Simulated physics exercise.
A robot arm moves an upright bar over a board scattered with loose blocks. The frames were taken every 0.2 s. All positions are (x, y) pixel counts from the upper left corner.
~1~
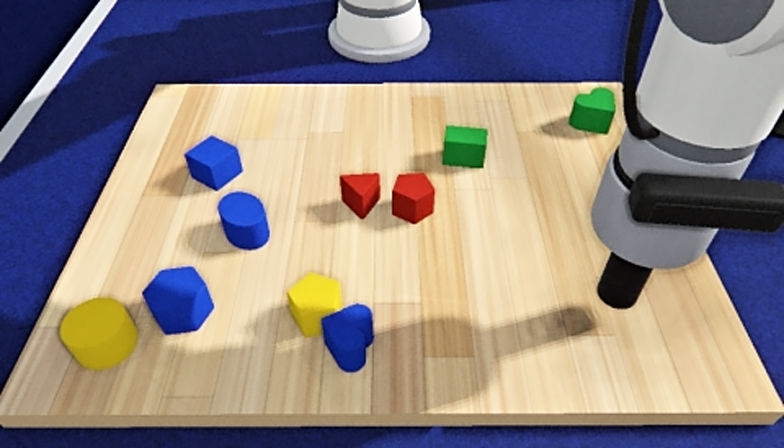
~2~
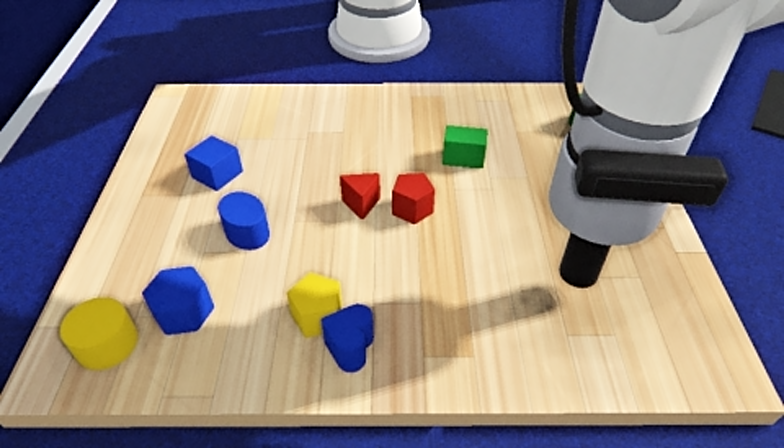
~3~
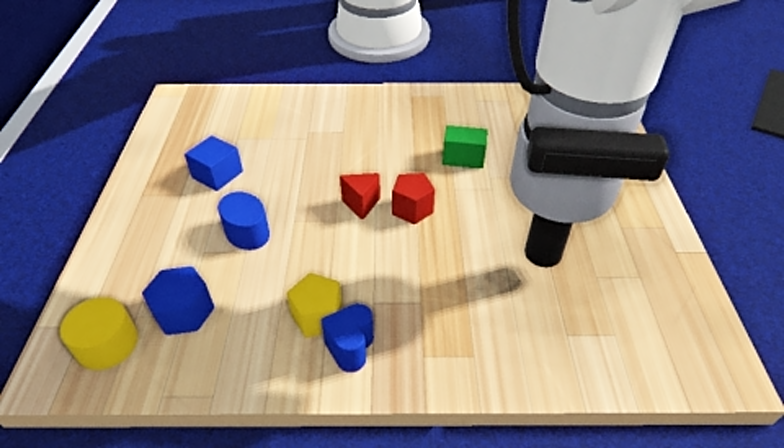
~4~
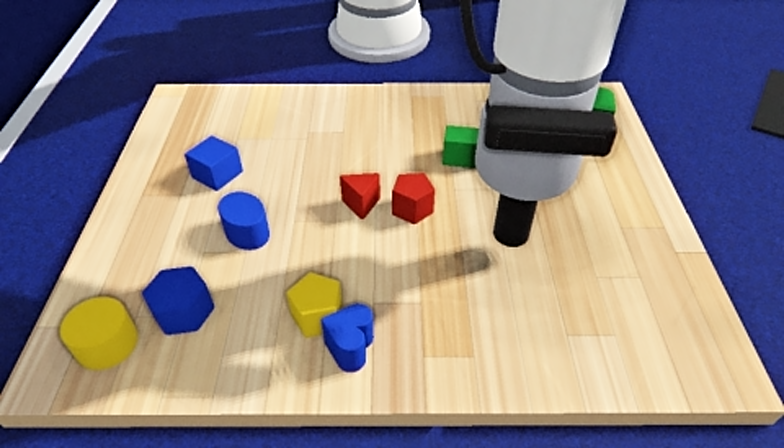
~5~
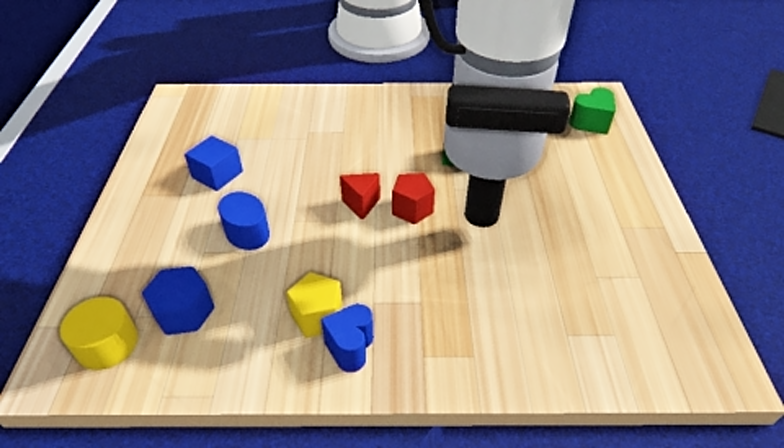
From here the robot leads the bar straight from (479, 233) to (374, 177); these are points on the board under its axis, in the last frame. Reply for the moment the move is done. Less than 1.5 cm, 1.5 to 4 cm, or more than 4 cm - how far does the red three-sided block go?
Once the path ends, it will sit 1.5 to 4 cm from where it is now.
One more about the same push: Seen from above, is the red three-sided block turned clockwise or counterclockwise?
Counter-clockwise, from overhead.
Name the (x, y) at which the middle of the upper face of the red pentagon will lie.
My best guess is (342, 162).
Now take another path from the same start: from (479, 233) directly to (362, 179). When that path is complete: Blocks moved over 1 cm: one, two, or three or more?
That push would leave two blocks displaced by more than about 1 cm.
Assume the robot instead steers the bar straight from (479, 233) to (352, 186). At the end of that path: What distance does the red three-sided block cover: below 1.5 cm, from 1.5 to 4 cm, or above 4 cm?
By the end of the path, it will have gone past 4 cm.
The first path, step by step. One third of the way, bar (443, 195); red pentagon (405, 182).
Two thirds of the way, bar (407, 177); red three-sided block (342, 181), turned 45° anticlockwise; red pentagon (370, 170), turned 30° anticlockwise.
At the end, bar (373, 160); red three-sided block (331, 183), turned 85° anticlockwise; red pentagon (342, 162), turned 80° anticlockwise; green oblong block still.
